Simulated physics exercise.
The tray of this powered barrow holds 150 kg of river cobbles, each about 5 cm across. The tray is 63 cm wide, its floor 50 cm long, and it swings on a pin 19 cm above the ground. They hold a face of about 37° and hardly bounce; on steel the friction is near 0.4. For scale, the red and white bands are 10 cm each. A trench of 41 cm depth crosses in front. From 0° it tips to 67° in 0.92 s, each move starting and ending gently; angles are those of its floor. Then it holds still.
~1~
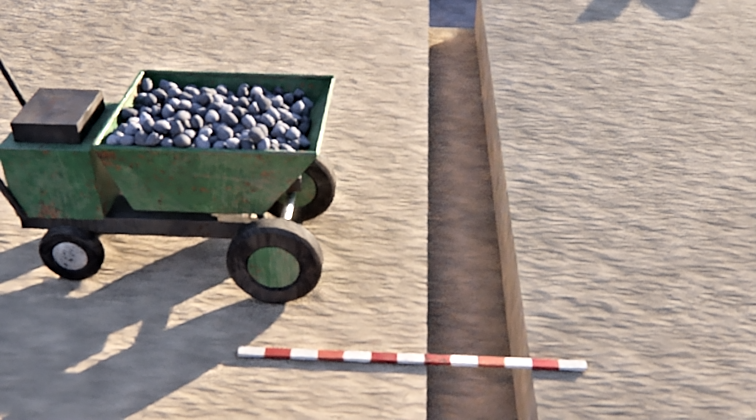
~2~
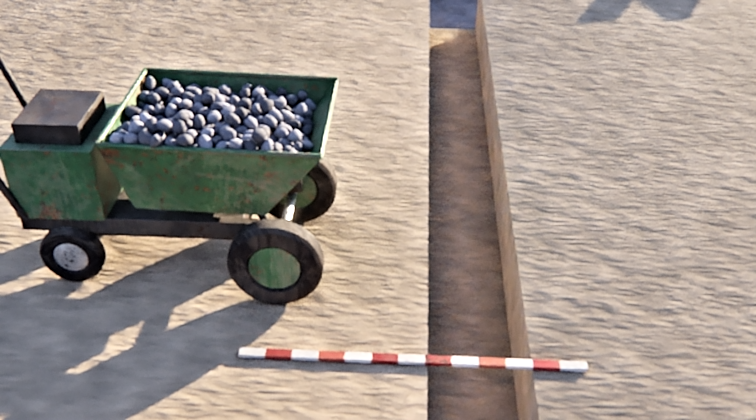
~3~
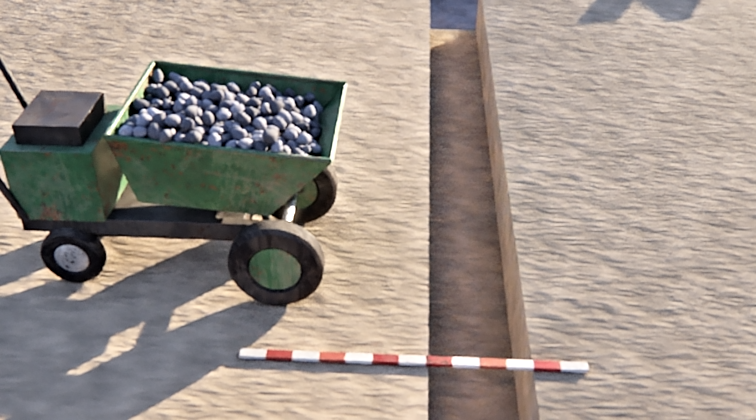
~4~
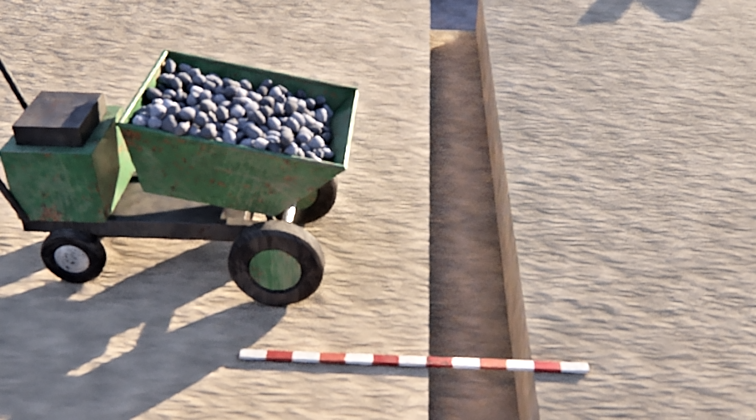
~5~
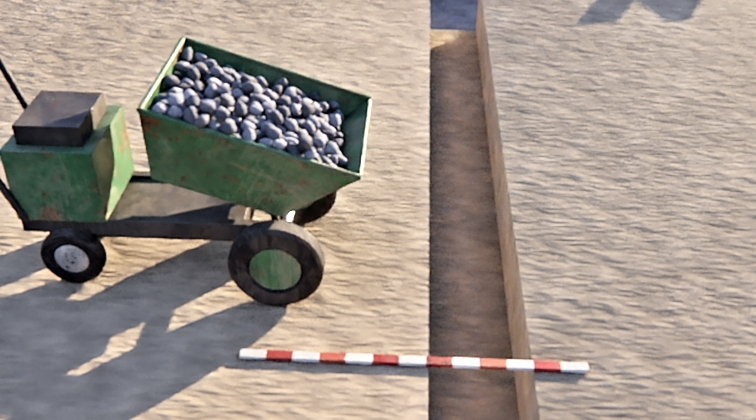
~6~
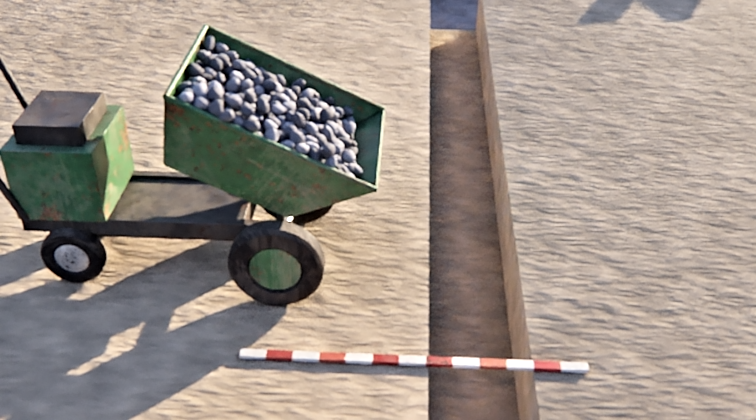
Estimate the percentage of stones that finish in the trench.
About 97 per cent.
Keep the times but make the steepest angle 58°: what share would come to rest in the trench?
It would be near 55 per cent.
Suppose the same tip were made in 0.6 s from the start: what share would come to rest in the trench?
Then about 90 per cent.
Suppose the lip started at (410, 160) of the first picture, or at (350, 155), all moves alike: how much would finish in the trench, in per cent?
First some 45, then 85 per cent.
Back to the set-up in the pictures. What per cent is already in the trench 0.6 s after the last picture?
Some 30 per cent.
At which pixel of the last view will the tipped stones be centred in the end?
Around (466, 318).
Then, 0.3 s after the last picture the floor is at 57°, 100 % in the tray; the foremost stones are at (412, 209).
Then, 0.6 s after the last picture the floor is at 67°, 69 % in the tray, 1 % short of the trench, 30 % in the trench; the foremost stones are at (516, 305).
Then, 1.0 s after the last picture the floor is at 67°, 38 % in the tray, 1 % short of the trench, 60 % in the trench, 2 % past the trench; the foremost stones are at (587, 269).
Then, 2.9 s after the last picture the floor is at 67°, 1 % in the tray, 1 % short of the trench, 97 % in the trench, 2 % past the trench; the foremost stones are at (637, 271).
